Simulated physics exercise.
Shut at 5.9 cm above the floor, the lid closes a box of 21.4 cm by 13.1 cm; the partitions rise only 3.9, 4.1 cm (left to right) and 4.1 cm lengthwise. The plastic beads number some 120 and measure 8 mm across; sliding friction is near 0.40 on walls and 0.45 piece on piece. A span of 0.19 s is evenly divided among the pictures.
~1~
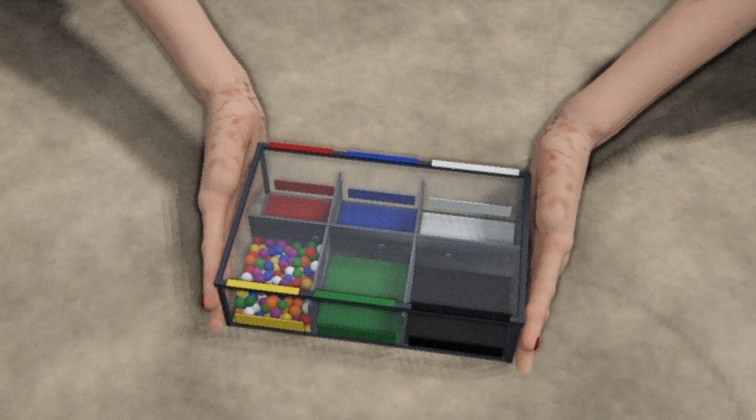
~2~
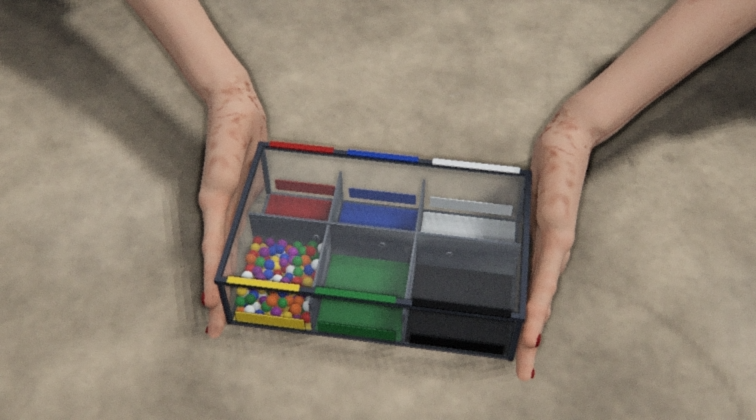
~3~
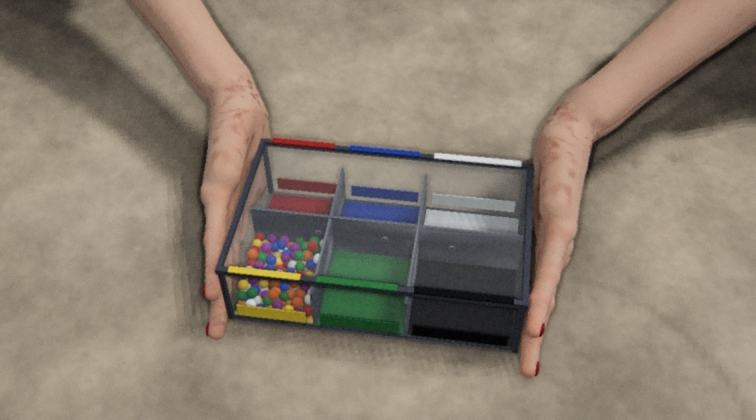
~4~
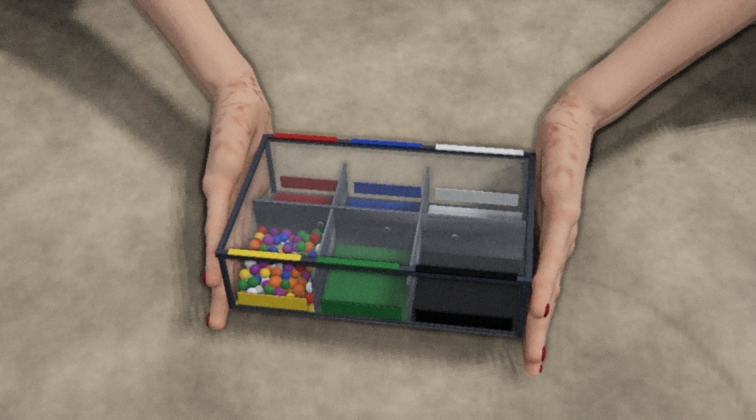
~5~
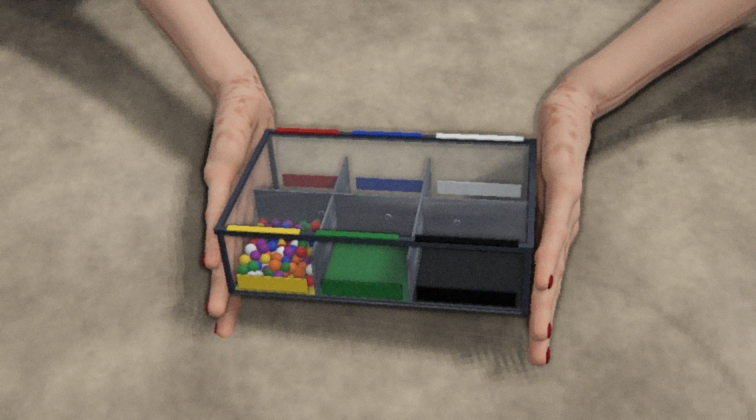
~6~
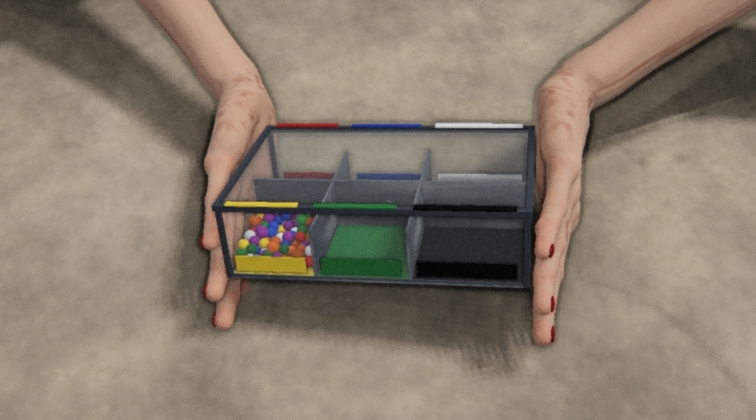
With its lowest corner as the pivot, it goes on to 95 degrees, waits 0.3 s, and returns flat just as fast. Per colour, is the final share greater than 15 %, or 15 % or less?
Result: Red: Qualifies; blue: Does not qualify; green: Does not qualify; yellow: Qualifies; white: Does not qualify; black: Does not qualify.
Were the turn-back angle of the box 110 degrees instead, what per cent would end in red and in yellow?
Result - red 25 percent, yellow 75 percent.
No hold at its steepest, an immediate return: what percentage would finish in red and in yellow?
That would leave red with 30 percent and yellow with 70 percent.
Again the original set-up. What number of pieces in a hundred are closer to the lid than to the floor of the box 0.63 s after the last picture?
Share: Approx. 60 %.
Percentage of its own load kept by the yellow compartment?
Something like 70 in a hundred.
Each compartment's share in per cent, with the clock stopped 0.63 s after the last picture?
Red 25; blue 0; green 0; yellow 75; white 0; black 0.
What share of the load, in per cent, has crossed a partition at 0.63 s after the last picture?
At that moment it's some 25 per cent.
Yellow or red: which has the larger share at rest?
The yellow one.
Then, 0.63 s after the last picture, tilt 95 degrees; red 25 %, yellow 75 %.
Then, 1.05 s after the last picture, tilt 53 degrees; red 25 %, yellow 75 %.
Then, 1.55 s after the last picture, tilt 0 degrees; red 25 %, yellow 75 %.
In the end, red 25 %, blue 0 %, green 0 %, yellow 75 %, white 0 %, black 0 %.
